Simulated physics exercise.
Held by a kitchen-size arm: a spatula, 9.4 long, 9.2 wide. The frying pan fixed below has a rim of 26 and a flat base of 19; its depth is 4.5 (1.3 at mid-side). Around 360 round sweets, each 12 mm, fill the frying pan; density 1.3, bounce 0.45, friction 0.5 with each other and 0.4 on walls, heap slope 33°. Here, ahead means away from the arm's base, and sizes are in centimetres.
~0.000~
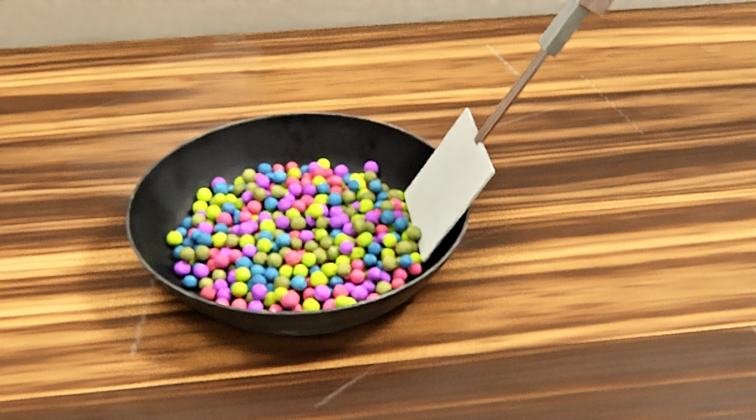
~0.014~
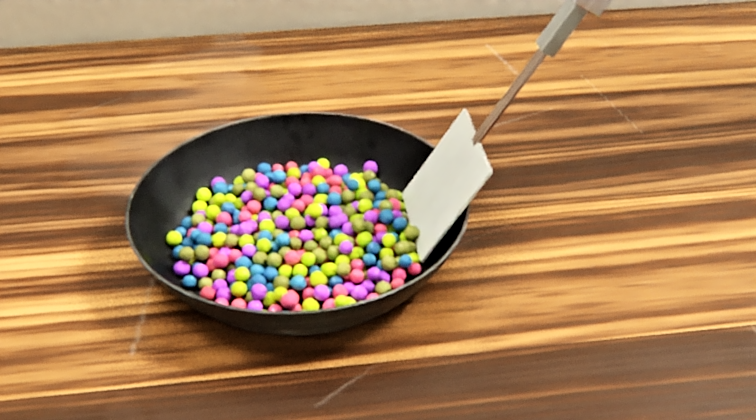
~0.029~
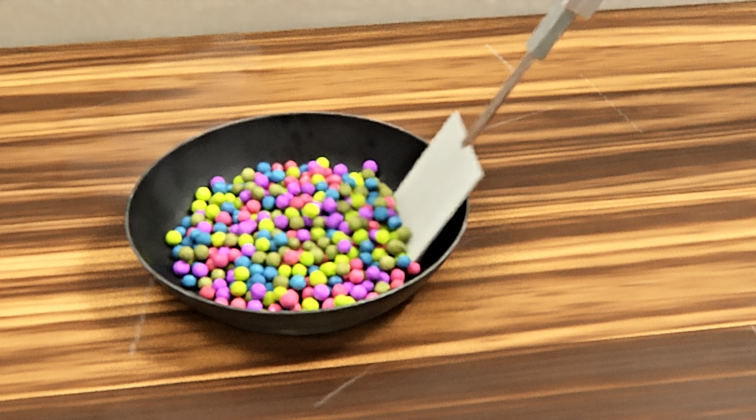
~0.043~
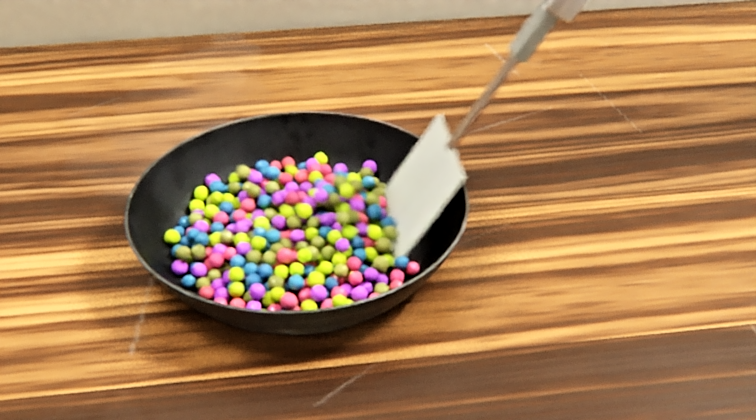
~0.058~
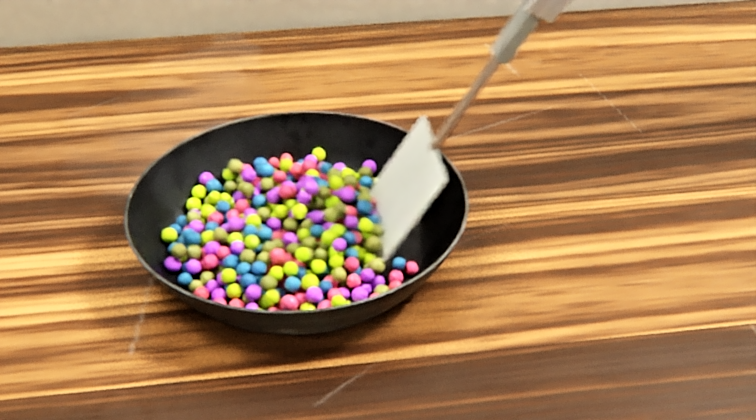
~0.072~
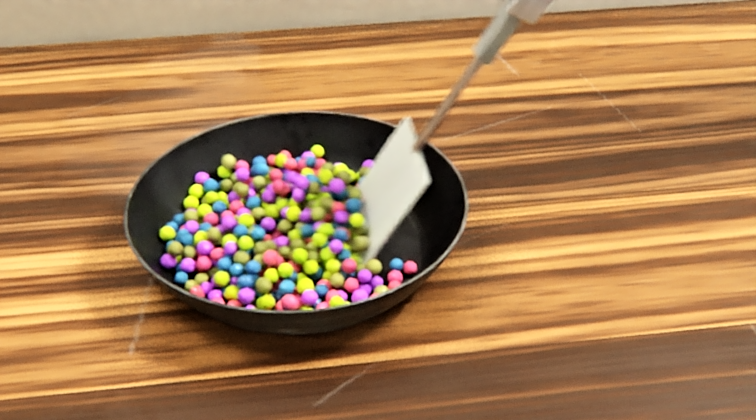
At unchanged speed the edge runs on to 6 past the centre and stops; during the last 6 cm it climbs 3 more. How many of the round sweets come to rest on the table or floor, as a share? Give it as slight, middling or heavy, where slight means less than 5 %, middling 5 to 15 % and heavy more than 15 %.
Middling.
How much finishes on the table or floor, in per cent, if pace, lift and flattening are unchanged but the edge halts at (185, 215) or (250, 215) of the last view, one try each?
Try 1: Approx. 25 %; try 2: Approx. 0 %.
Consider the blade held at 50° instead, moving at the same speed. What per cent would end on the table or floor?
Near 5 %.
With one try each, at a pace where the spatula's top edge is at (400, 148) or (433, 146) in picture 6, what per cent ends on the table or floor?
Roughly 10 and 0 percent.
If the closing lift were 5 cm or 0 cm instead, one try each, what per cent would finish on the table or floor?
Result: Approx. 10 % and 0 %, one try each.
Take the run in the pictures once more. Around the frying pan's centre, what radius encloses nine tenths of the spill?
Radial distance: Approx. 55 cm.
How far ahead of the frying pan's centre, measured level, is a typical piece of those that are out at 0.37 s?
It comes to near 20 cm ahead of the middle.
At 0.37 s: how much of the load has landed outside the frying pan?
Roughly 8 percent.
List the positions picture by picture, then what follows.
The first picture shows the spatula top edge at (480, 139), sloping 58°; upper third of the load around (304, 226), from x 175 to 415, top at y 165; 356 in the frying pan.
The second picture shows the spatula top edge at (478, 139), sloping 58°; upper third of the load around (306, 226), from x 175 to 415, top at y 165.
The third picture shows the spatula top edge at (468, 142), sloping 58°; upper third of the load around (318, 223), from x 175 to 415, top at y 165.
The fourth picture shows the spatula top edge at (451, 145), sloping 58°; upper third of the load around (307, 223), from x 170 to 410, top at y 160.
The fifth picture shows the spatula top edge at (434, 146), sloping 58°; upper third of the load around (306, 225), from x 170 to 410, top at y 155.
The sixth picture shows the spatula top edge at (417, 147), sloping 58°; upper third of the load around (301, 220), from x 165 to 410, top at y 150; 356 in the frying pan.
After 0.11 s, sloping 58°, highest piece 6 above the table; 356 in the frying pan.
After 0.15 s, sloping 58°, highest piece 6 above the table; 356 in the frying pan.
After 0.37 s, sloping 58°, highest piece 6 above the table; 328 in the frying pan, 26 on the table or floor, 2 on the blade or in flight.
After 1.42 s, sloping 58°, highest piece 6 above the table; 328 in the frying pan, 28 on the table or floor.
In the end, 328 in the frying pan, 28 on the table or floor. That is 8 % on the table or floor.
